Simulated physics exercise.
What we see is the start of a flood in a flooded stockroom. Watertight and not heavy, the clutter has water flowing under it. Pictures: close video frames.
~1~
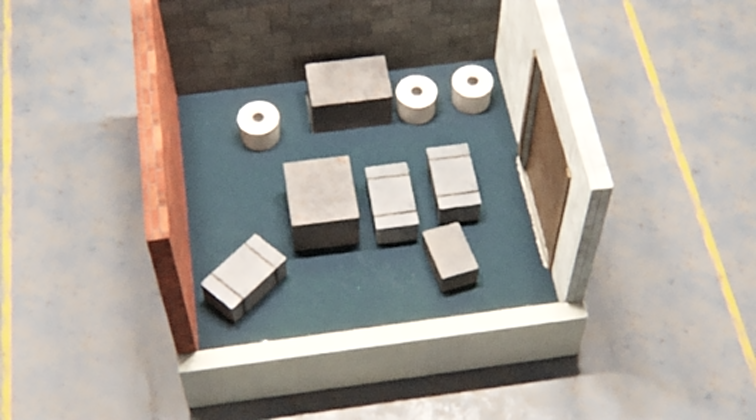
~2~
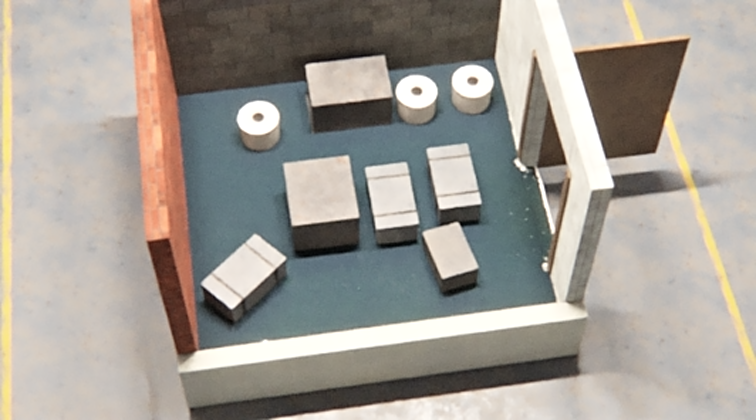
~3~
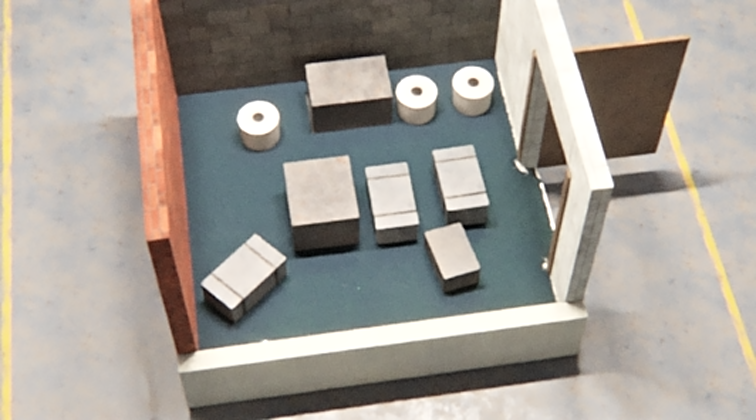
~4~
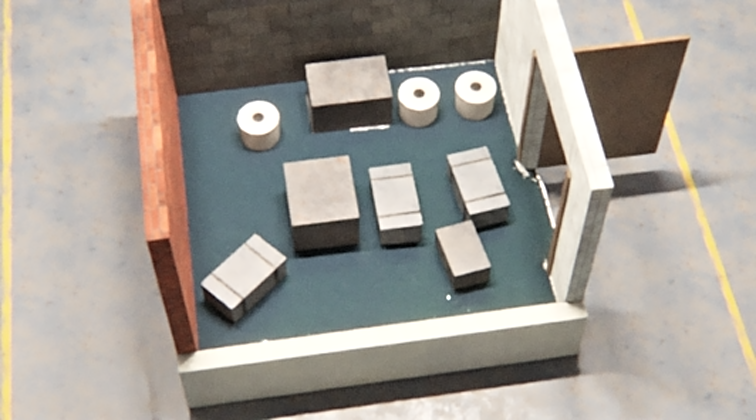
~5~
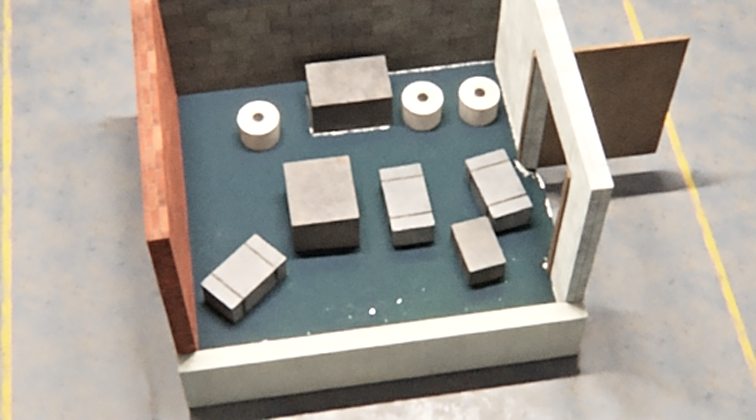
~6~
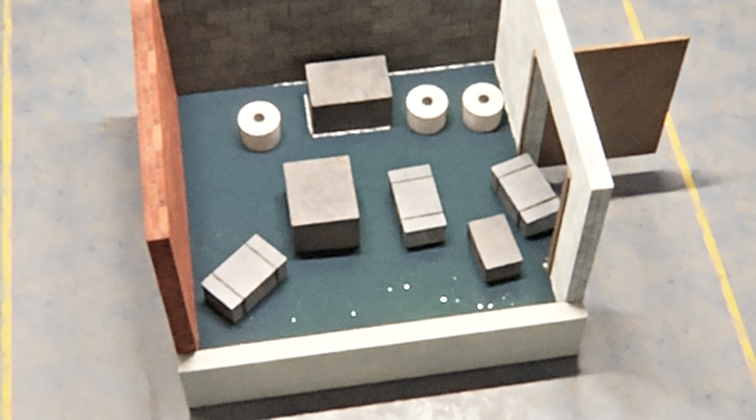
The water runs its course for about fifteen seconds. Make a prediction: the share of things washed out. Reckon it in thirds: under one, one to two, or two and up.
Two and up, in thirds.
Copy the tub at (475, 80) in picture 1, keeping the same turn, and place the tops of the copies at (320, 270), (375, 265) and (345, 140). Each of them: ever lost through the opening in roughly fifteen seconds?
In sequence: Exits, exits, exits.
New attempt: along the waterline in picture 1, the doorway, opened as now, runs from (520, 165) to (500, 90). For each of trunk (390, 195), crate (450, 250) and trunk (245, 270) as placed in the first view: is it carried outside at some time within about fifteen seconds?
In the order given: Flushed out, flushed out, retained.
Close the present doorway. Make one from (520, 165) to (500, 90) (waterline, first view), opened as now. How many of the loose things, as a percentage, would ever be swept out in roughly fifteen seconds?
Estimate: Near 70 per cent.
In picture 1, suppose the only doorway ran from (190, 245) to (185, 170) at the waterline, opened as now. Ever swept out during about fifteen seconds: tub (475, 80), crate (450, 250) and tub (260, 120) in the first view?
In sequence: Remains, remains, escapes.
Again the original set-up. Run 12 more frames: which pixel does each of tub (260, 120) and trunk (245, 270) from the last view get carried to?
Roughly (355, 141) and (349, 283).
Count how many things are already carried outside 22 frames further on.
The number works out to 5.
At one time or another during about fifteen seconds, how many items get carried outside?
That comes out at 7.
A moment on, 1 of 7 are out; 6 afloat.
Next, 4 of 7 are out; 3 afloat.
Later, 5 of 7 are out; 2 afloat.
In the end, 7 of 7 are out; 0 afloat.
